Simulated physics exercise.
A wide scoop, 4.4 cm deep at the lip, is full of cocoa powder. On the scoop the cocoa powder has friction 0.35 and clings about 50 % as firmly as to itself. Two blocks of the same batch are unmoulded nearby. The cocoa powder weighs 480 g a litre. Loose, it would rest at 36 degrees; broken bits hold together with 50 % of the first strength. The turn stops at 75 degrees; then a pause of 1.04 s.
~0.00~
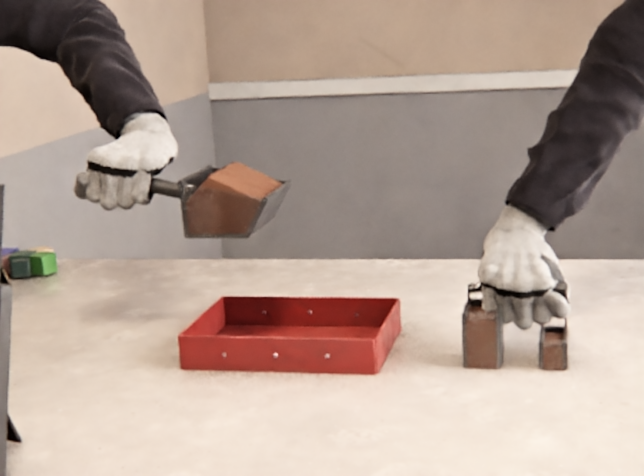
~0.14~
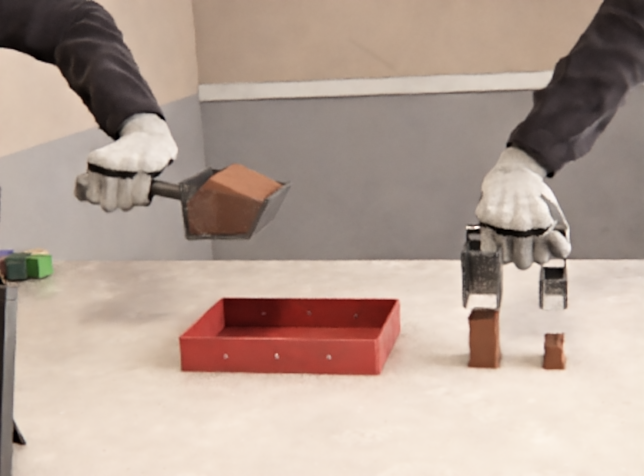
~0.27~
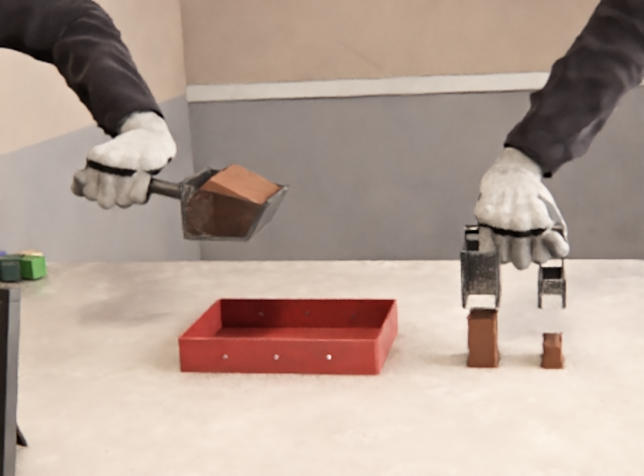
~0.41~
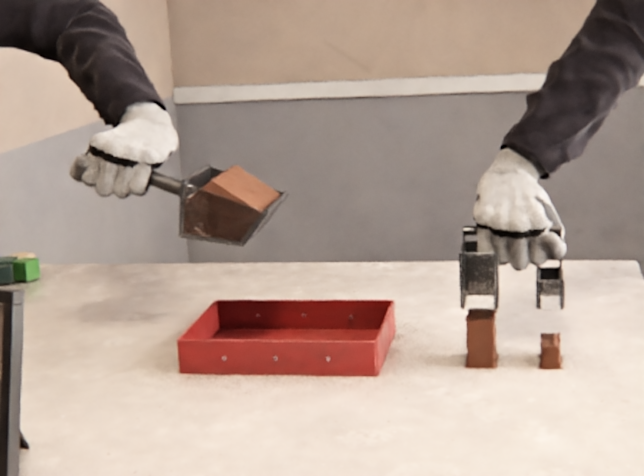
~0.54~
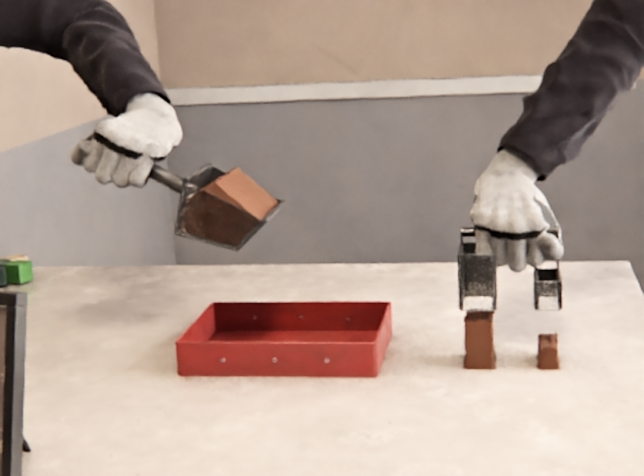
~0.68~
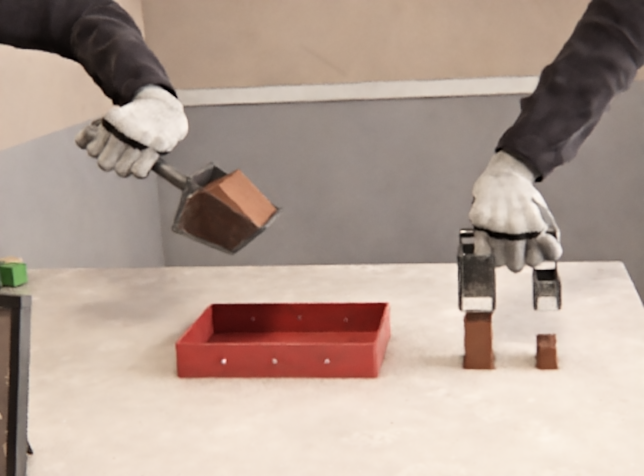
In a plain room with beige and grey walls, a pale tabletop is seen from the front and slightly above, the view drifting gently. A white-gloved hand at left holds a dark scoop heaped with brown powder above and behind a shallow red tray, while another at right lifts two metal moulds off two brown blocks, the left one taller. The right hand then stays raised as the left gradually tilts the scoop's lip downward.
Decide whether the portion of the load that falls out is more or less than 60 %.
The portion of the load that falls out is less than 60 %.
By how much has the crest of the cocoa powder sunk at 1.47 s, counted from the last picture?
About 0.0 cm.
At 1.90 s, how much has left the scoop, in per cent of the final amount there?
About 90 %.
By 1.04 s, the scoop is at 43 degrees and 0 % has left it.
By 1.47 s, the scoop is at 66 degrees and 0 % has left it.
By 1.90 s, the scoop is at 75 degrees and 47 % has left it.
By 2.33 s, the scoop is at 75 degrees and 54 % has left it.
By 2.43 s, at the end, the scoop is at 75 degrees and 54 % has left it.
